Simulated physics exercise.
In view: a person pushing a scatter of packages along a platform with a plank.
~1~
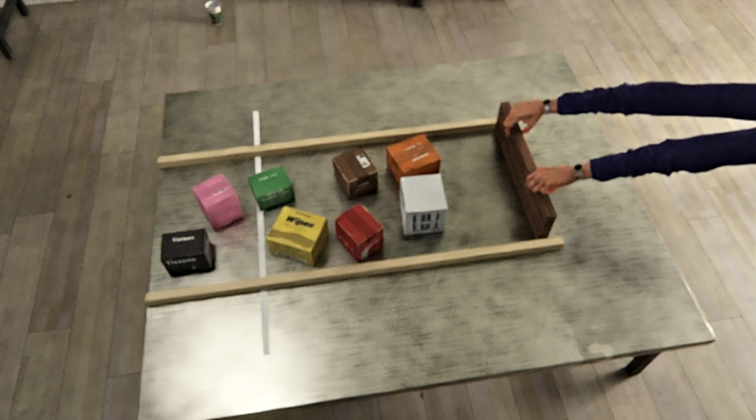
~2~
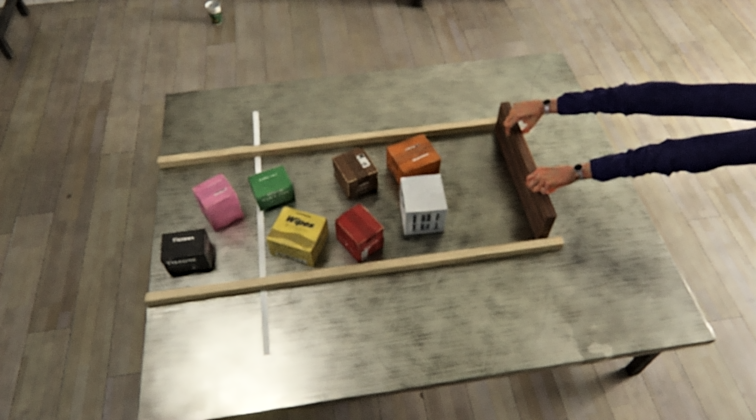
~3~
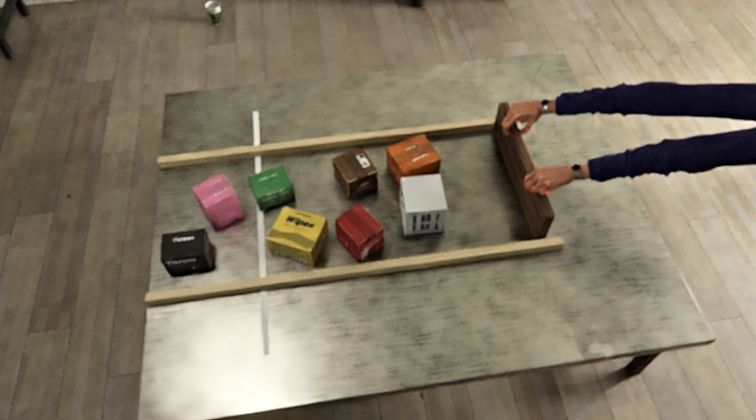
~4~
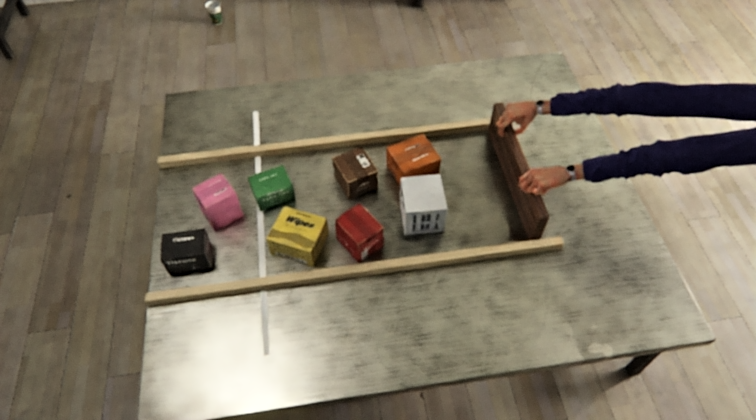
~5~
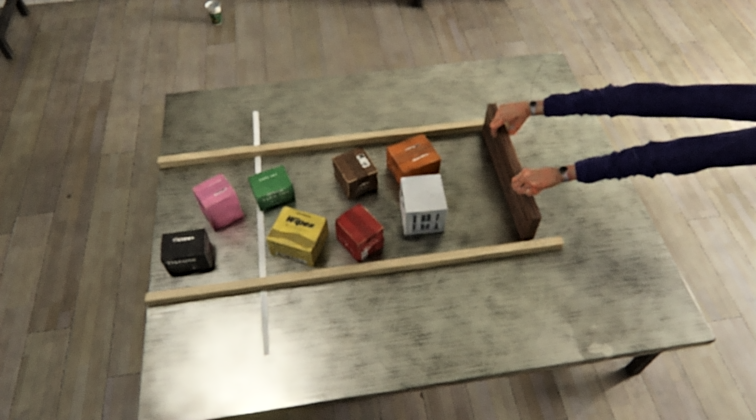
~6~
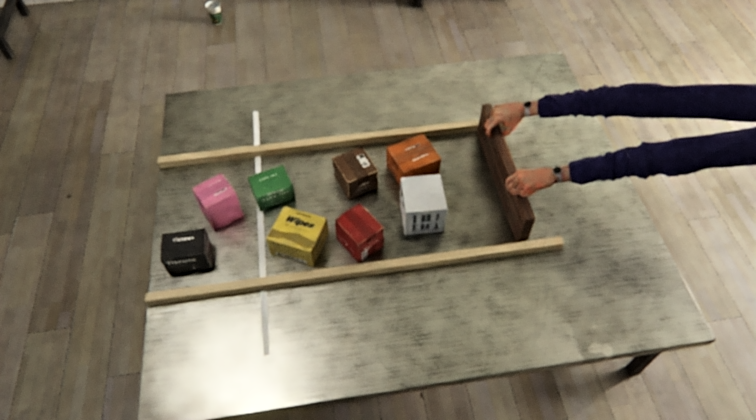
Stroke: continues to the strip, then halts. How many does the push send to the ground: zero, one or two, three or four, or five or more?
Just one, or two at most, falls.
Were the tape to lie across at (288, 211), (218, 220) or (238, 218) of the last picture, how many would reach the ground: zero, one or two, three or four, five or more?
Going one by one, the answers are none at all, 3 or 4 and three or four.
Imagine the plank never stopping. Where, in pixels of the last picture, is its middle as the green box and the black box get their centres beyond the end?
Around (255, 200), then around (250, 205).
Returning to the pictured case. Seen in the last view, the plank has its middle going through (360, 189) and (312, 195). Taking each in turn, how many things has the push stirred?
Counts: 6, 8.
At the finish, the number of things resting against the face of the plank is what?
My count gives 2.
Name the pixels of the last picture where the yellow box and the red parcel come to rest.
Yellow box at about (189, 225), red parcel at about (202, 262).
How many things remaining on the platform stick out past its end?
Result: 2.
Early on, none off yet; black box at rest near (187, 251); pink parcel at rest near (218, 202); green box at rest near (272, 188).
Finally, the number that fall off is one or two; lost, pink parcel.
